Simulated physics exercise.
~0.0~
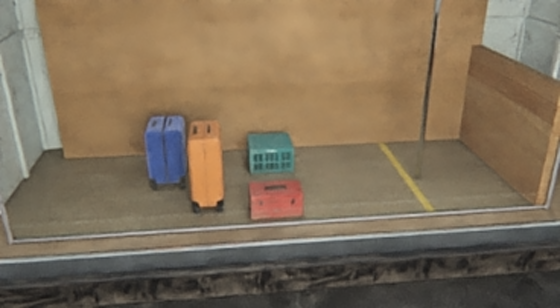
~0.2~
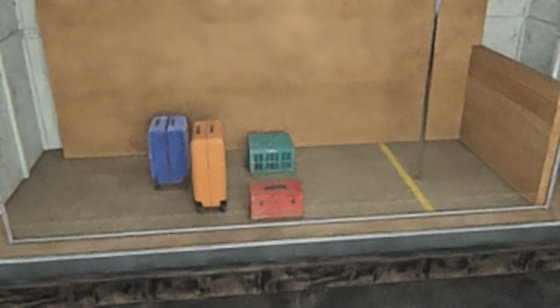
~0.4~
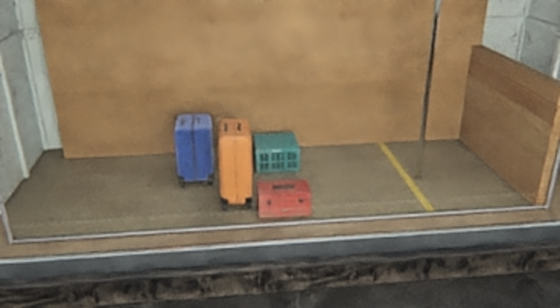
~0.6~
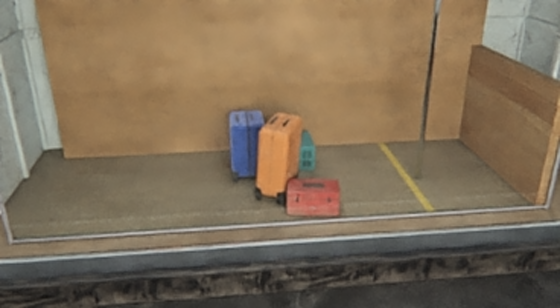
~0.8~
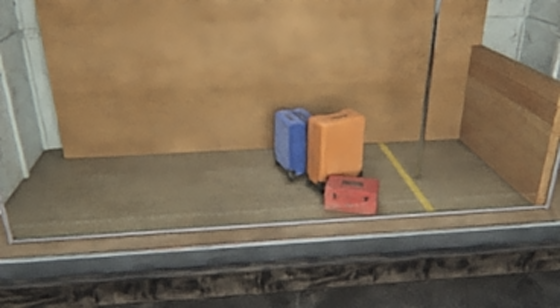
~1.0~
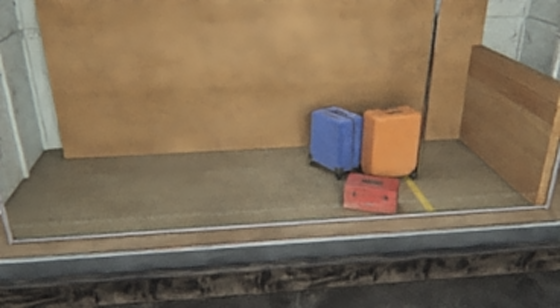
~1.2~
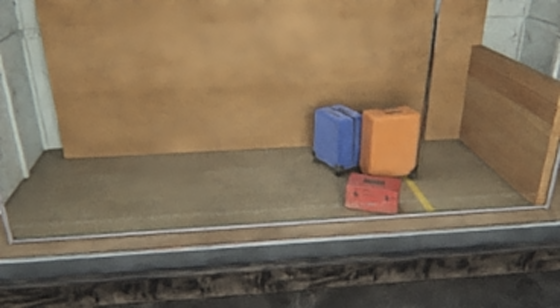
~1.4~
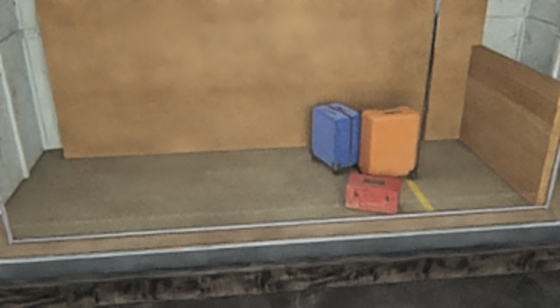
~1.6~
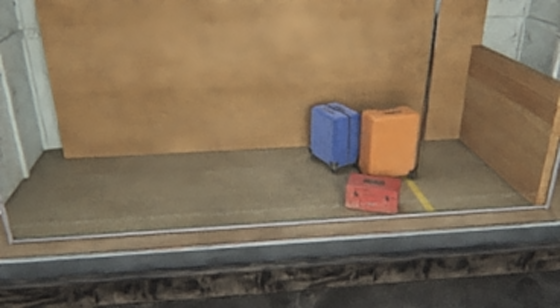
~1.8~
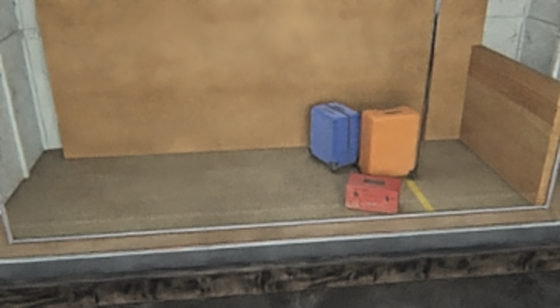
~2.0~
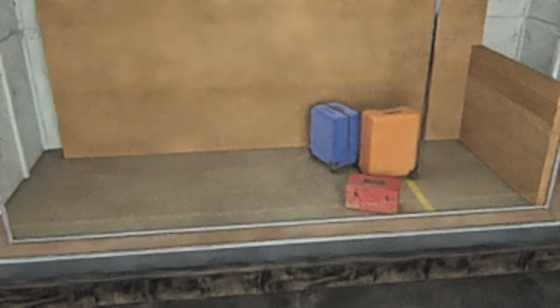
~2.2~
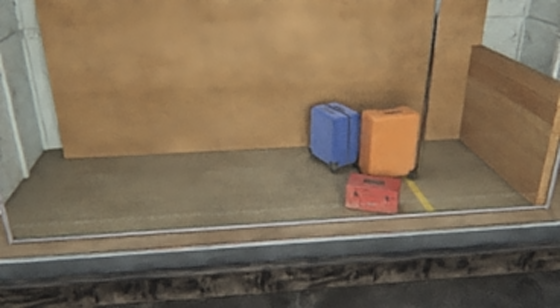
An orange suitcase slid right across the floor beside a blue one and a red toolbox, passing in front of a teal crate that disappeared from view, and all three stopped near the pole, the orange case still upright and short of the yellow line.
